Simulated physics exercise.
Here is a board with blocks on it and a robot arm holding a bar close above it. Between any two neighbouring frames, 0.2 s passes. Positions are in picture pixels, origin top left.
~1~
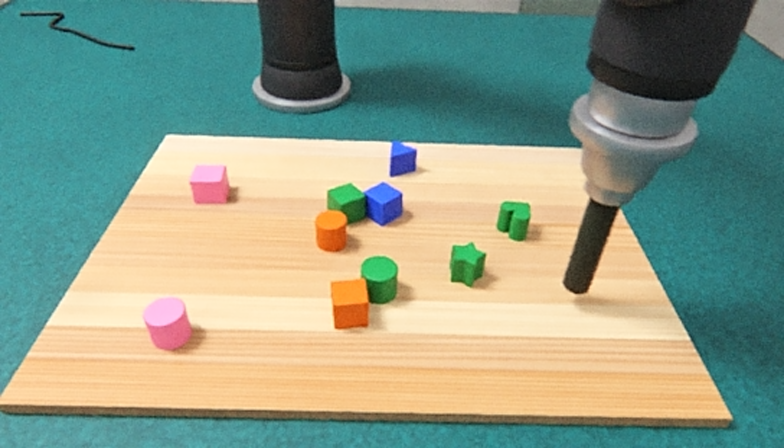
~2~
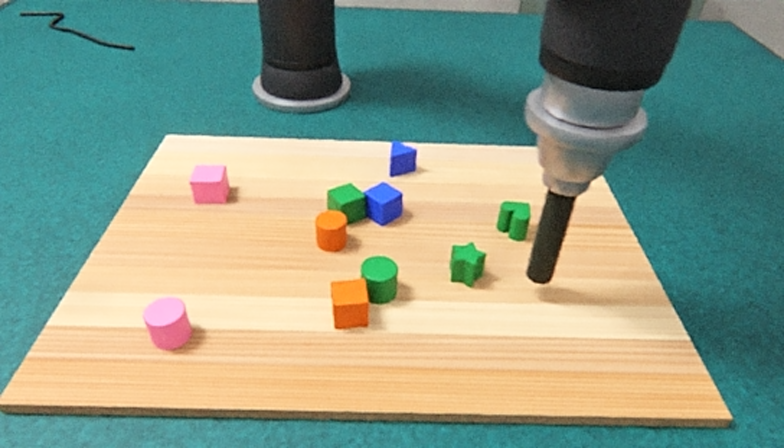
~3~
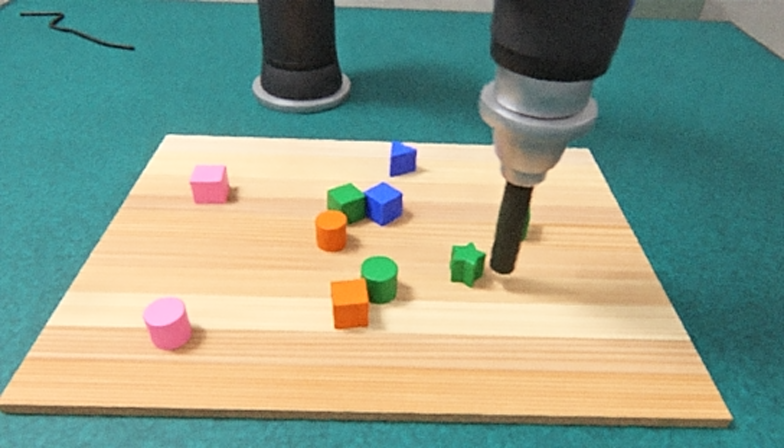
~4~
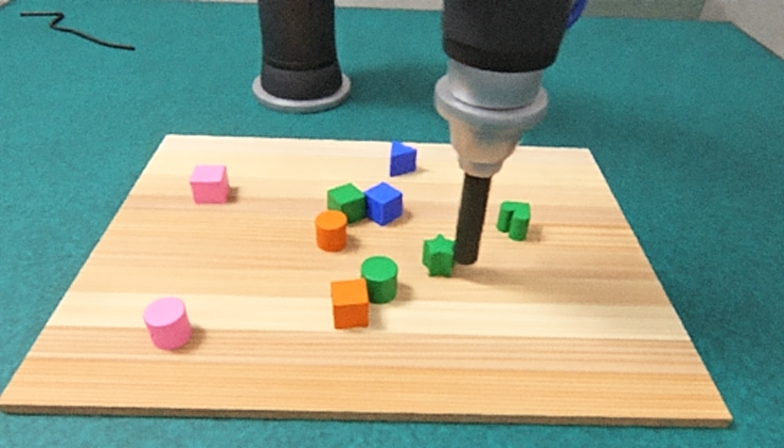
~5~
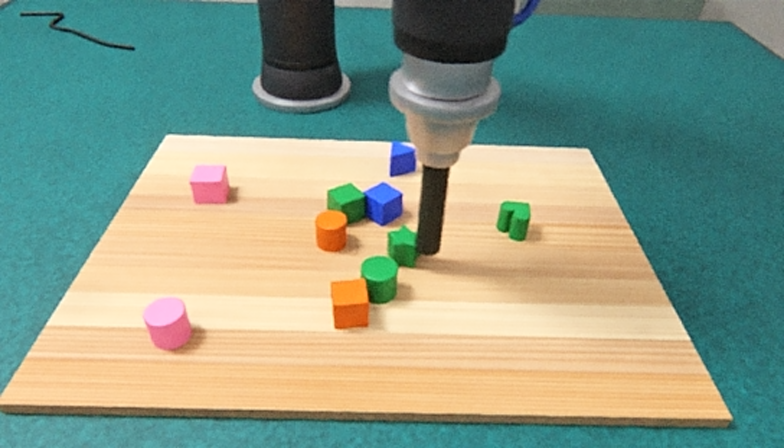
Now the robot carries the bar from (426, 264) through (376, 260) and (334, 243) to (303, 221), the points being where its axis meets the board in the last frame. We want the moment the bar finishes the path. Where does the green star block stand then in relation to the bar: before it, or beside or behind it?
It rides in front to the end.
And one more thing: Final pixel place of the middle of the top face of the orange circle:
It sits at (272, 179).
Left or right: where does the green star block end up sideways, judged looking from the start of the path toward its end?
Seen from start to end, it moves right.
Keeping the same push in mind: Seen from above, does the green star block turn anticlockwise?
In short: No.
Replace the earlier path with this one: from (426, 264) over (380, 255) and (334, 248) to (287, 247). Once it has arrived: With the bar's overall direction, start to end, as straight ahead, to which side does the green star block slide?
It's pushed right.
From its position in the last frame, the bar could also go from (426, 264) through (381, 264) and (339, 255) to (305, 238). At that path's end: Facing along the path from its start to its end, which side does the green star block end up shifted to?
It is displaced to the right.
What follows on the original path. One third of the way, bar at (375, 244); orange circle at (328, 218); green star block at (357, 226), turned 20° clockwise.
Two thirds of the way, bar at (333, 227); orange circle at (299, 200); green square piece at (345, 189), turned 15° clockwise; green star block at (323, 207), turned 40° clockwise.
At the end, bar at (302, 205); orange circle at (272, 179); green square piece at (342, 186), turned 45° clockwise; green circle in place; green star block at (294, 186), turned 45° clockwise.
